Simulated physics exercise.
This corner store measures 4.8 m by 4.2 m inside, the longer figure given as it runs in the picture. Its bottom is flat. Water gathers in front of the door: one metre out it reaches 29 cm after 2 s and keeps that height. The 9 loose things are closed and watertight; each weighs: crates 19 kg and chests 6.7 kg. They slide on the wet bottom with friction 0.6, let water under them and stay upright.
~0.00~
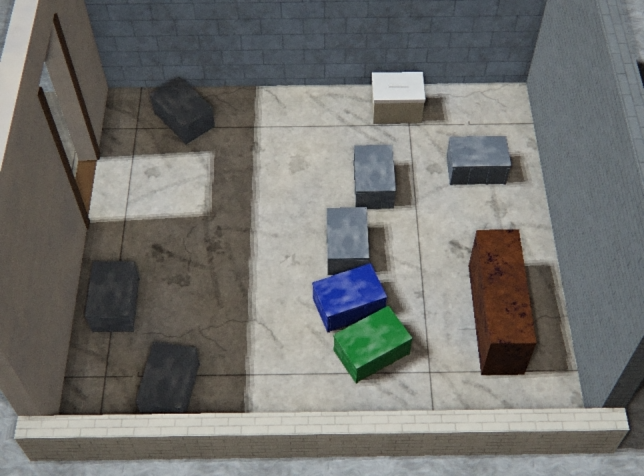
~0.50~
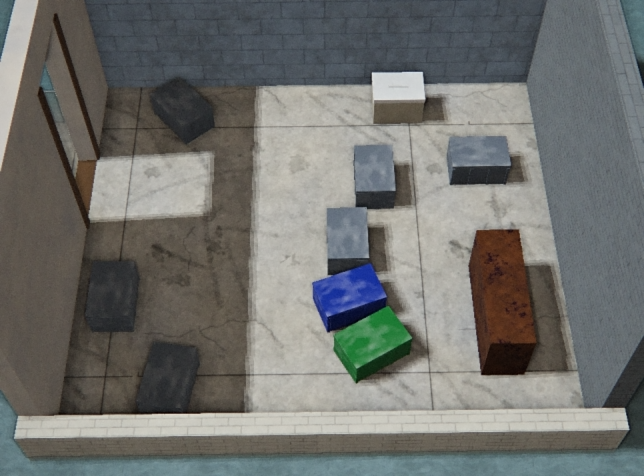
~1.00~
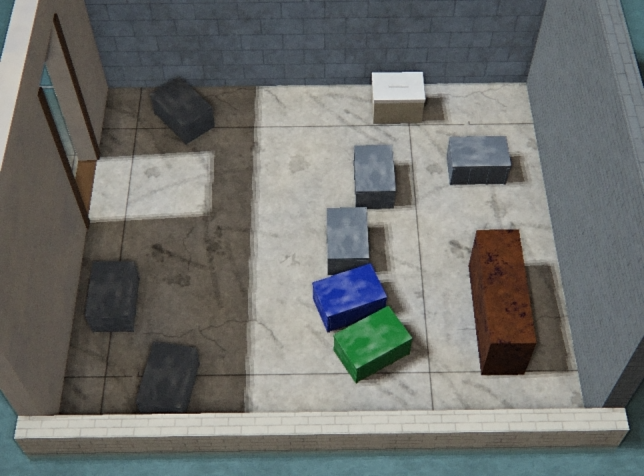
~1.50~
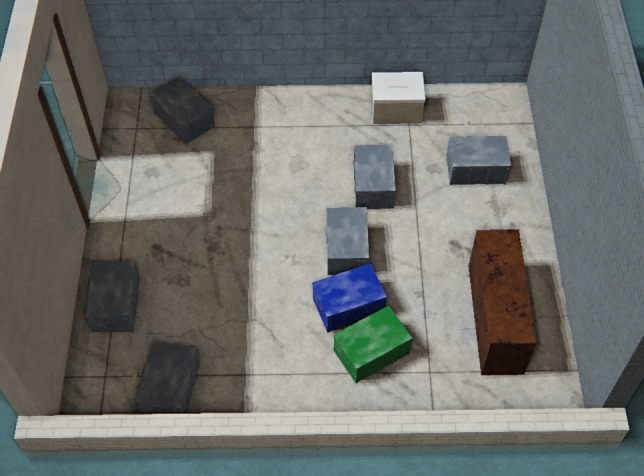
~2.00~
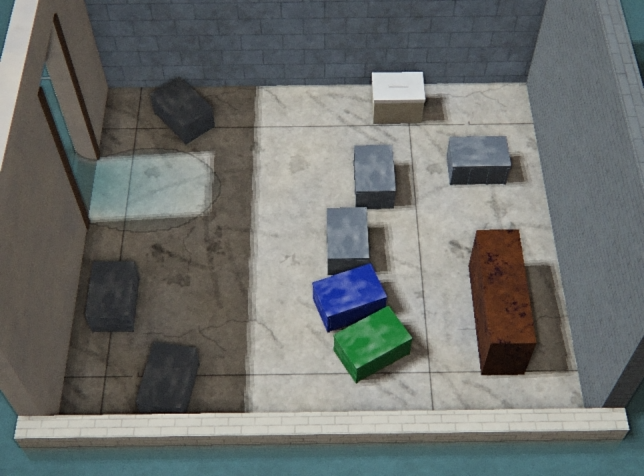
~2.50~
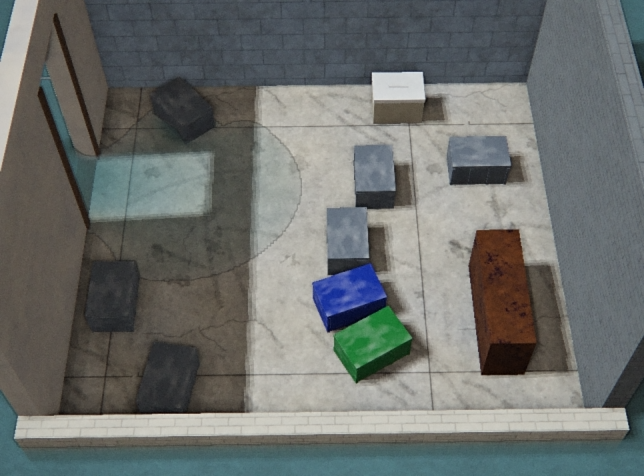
At first, gray, blue, green, white and rusty-brown boxes sit on the dry floor of a walled room as water appears outside the walls. Water then enters through the opening on the left, covering the bright patch and spreading in a rounded sheet toward the middle, while the boxes stay still.
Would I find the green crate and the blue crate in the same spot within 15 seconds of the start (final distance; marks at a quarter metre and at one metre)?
The green crate ends far away, the blue crate is nudged along.
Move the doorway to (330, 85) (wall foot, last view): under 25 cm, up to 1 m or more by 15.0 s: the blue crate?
In that case the blue crate gets carried off.
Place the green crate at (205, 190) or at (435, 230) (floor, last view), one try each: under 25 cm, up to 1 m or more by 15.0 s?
In that order: It ends far away; it travels far.
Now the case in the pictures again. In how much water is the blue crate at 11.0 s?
Roughly 12 cm.
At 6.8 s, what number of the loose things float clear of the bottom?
At that moment 2.
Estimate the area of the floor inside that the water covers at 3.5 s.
Roughly 9.5 m2.
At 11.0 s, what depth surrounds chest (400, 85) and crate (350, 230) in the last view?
Roughly 17 and 12 cm.
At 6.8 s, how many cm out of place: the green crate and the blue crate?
About 0 and 10 cm.
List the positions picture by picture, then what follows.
The first picture shows the green crate at (373, 337) rests on the ground; the blue crate at (349, 290), on the bottom; water covers 0.0 m2; 0 of 9 have shifted.
The second picture shows the green crate at (373, 337), on the bottom; the blue crate at (349, 290) rests on the ground; 0.0 m2 under water; 0 of 9 have shifted.
The third picture shows the green crate at (373, 337) rests on the ground; the blue crate at (349, 290), on the bottom; 0.0 m2 under water; 0 of 9 have shifted.
The fourth picture shows the green crate at (373, 337), on the bottom; the blue crate at (349, 290) rests on the ground; water covers 0.1 m2; 0 of 9 have shifted.
The fifth picture shows the green crate at (373, 337) rests on the ground; the blue crate at (349, 290) rests on the ground; 1.1 m2 under water; 0 of 9 have shifted.
The sixth picture shows the green crate at (373, 337), on the bottom; the blue crate at (349, 290) rests on the ground; water covers 3.4 m2; 0 of 9 have shifted.
After 3.5 s the green crate is near (373, 337), 0.0 m from its start, aground; the blue crate is near (351, 291), 0.0 m from its start, aground; 0 afloat.
After 6.8 s the green crate is near (373, 337), 0.0 m from its start, aground; the blue crate is near (356, 298), 0.1 m from its start, aground; 2 afloat.
After 11.0 s the green crate is near (323, 317), 0.5 m from its start, afloat; the blue crate is near (326, 265), 0.3 m from its start, afloat; 7 afloat.
After 15.0 s the green crate is near (143, 269), 2.3 m from its start, afloat; the blue crate is near (354, 353), 0.7 m from its start, afloat; 9 afloat.
